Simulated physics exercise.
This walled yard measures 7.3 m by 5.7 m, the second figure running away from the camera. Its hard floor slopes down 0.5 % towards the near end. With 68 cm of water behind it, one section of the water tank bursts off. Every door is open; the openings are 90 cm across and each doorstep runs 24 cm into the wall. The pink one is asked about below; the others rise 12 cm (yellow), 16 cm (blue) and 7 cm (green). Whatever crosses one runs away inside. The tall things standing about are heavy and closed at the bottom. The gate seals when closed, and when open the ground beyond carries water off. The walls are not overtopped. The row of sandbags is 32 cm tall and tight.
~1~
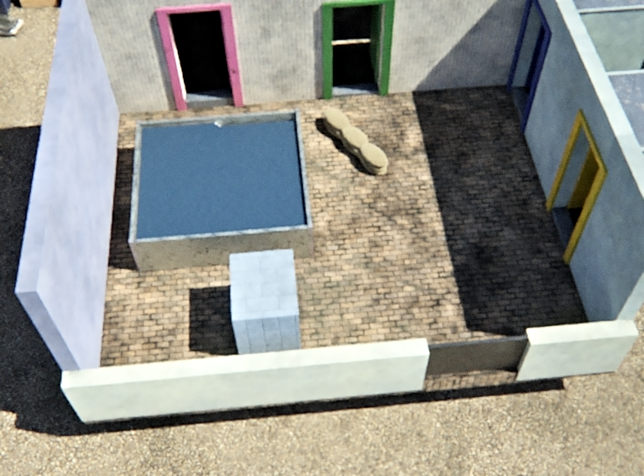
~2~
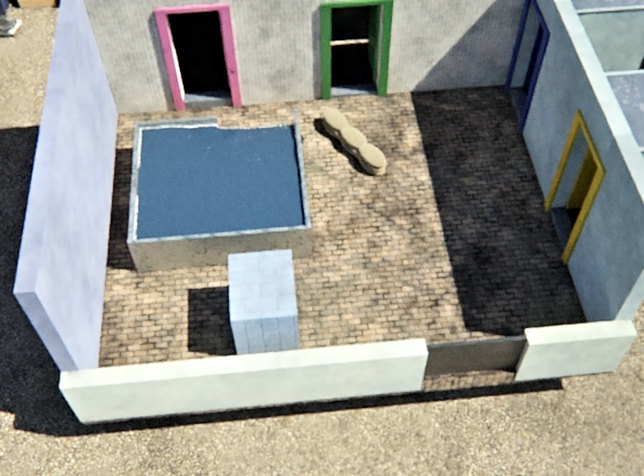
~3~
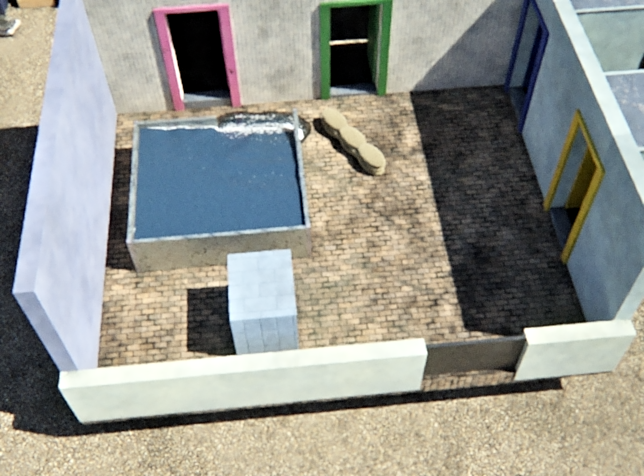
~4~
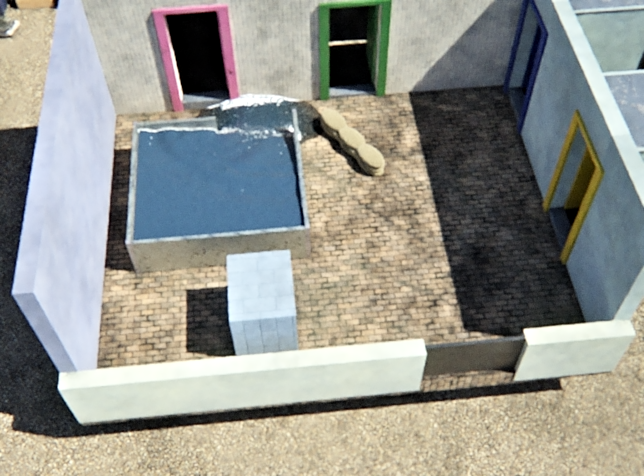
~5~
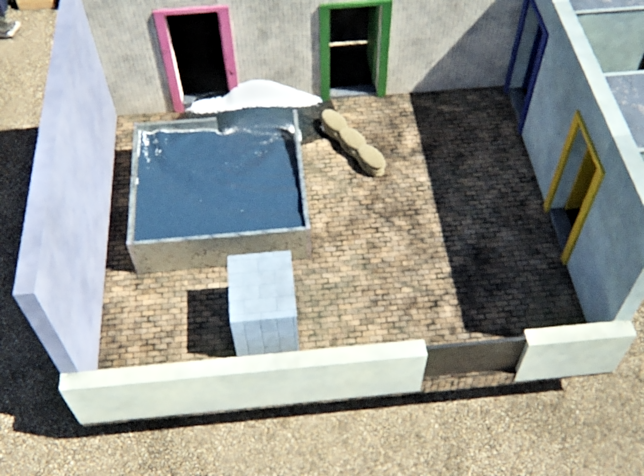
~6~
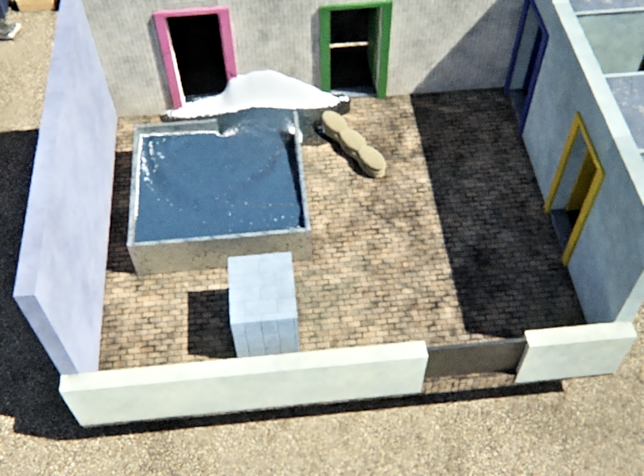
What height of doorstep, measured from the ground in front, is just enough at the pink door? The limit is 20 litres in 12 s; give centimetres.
At least 33 cm or so.
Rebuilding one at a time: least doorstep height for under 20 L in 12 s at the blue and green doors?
Roughly 24 cm at blue and 21 cm at green.
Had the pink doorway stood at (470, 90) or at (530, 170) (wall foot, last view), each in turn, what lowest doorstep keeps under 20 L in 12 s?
Roughly 11.0 and 10.5 cm.
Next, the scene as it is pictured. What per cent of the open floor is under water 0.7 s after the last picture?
About 15 per cent.
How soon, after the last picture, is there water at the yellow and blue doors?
Arrival: Yellow 2.2 s, blue 1.3 s.
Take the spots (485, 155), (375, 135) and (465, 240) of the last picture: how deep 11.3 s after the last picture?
In that order: 7, 5 and 8 cm.
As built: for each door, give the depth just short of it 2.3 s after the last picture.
In cm: Yellow 3, pink 26, blue 29, green 18.
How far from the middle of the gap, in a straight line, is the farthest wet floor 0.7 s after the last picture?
About 3.4 m.
Then, 0.7 s after the last picture water covers 15 % of the floor, deepest (56 cm) near (264, 110); 30 cm at the pink door, 32 litres in over its 18 cm doorstep.
Then, 2.3 s after the last picture water covers 45 % of the floor, deepest (38 cm) near (254, 110); 26 cm at the pink door, 114 litres in over its 18 cm doorstep.
Then, 11.3 s after the last picture water covers 95 % of the floor, deepest (16 cm) near (98, 389); 10 cm at the pink door, 158 litres in over its 18 cm doorstep.
At the pink door as built, the water peaked near 34 cm, by the last picture.
Run again over the same 12 s with other heights there, 34 litres in over 30 cm, 2 litres over 41 cm. The limit of 20 litres is kept from about 33 cm up.
